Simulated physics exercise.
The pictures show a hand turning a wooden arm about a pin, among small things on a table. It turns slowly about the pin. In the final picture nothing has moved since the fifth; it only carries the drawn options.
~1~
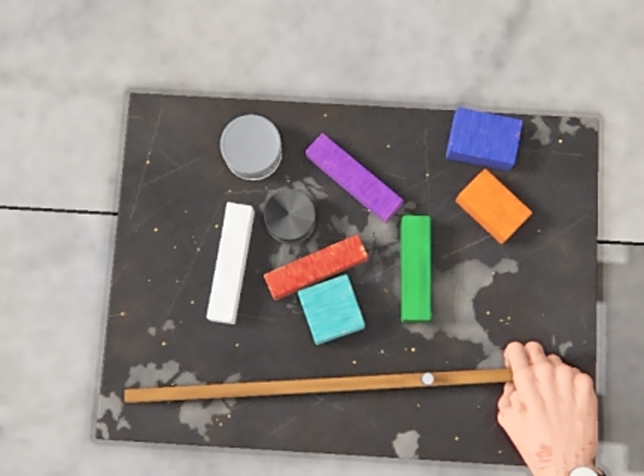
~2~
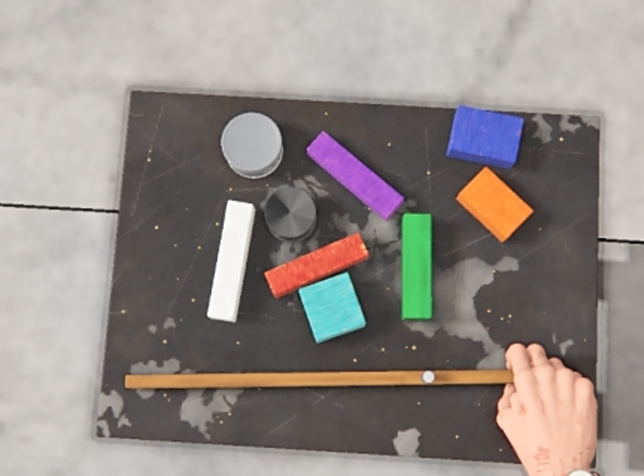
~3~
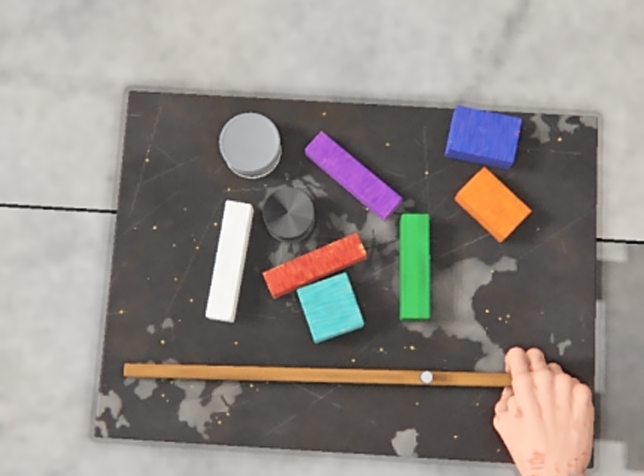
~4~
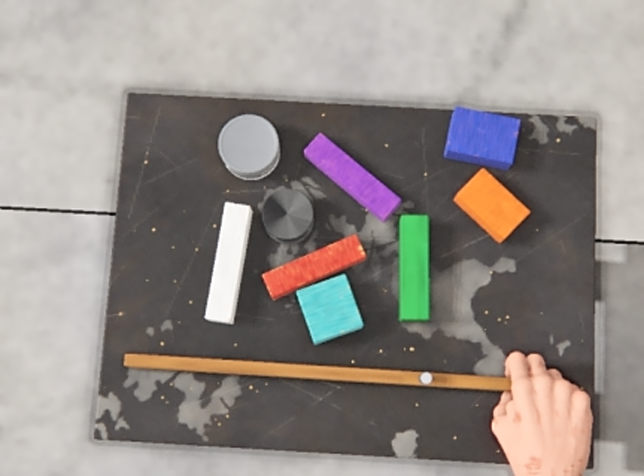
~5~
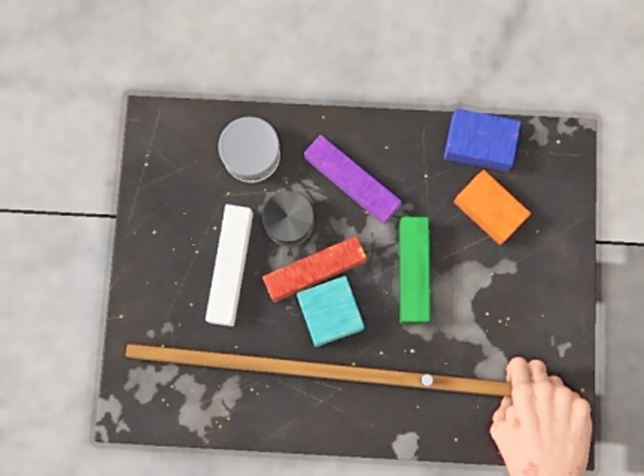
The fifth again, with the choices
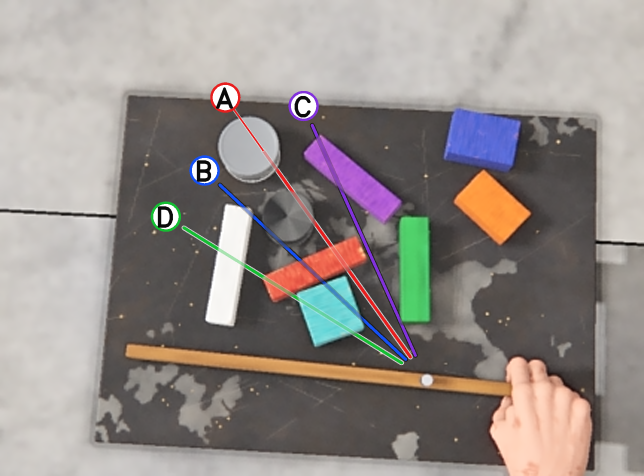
A hand at the lower right slowly turned a long wooden arm about its pin, its left end swinging a little upward, while the colored blocks, bars and round pieces above it stayed still.
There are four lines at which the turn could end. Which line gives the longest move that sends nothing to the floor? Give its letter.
D is the last safe line.
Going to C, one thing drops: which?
The grey tin.
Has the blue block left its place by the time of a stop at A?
By then, no.
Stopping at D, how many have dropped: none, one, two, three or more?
By then, none.
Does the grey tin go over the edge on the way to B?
Yes.
On the copy, A at (336, 251); B at (311, 271); C at (362, 238); D at (291, 294).
On D. First, arm (275, 338); white bar (232, 259); blue block (482, 141).
Then, arm (285, 312); grey tin (254, 137); white bar (248, 223).
Finally, arm (293, 299); grey tin (257, 117); white bar (256, 204); nothing has fallen.
By contrast, A drops the grey tin; B drops the grey tin; C drops the grey tin.
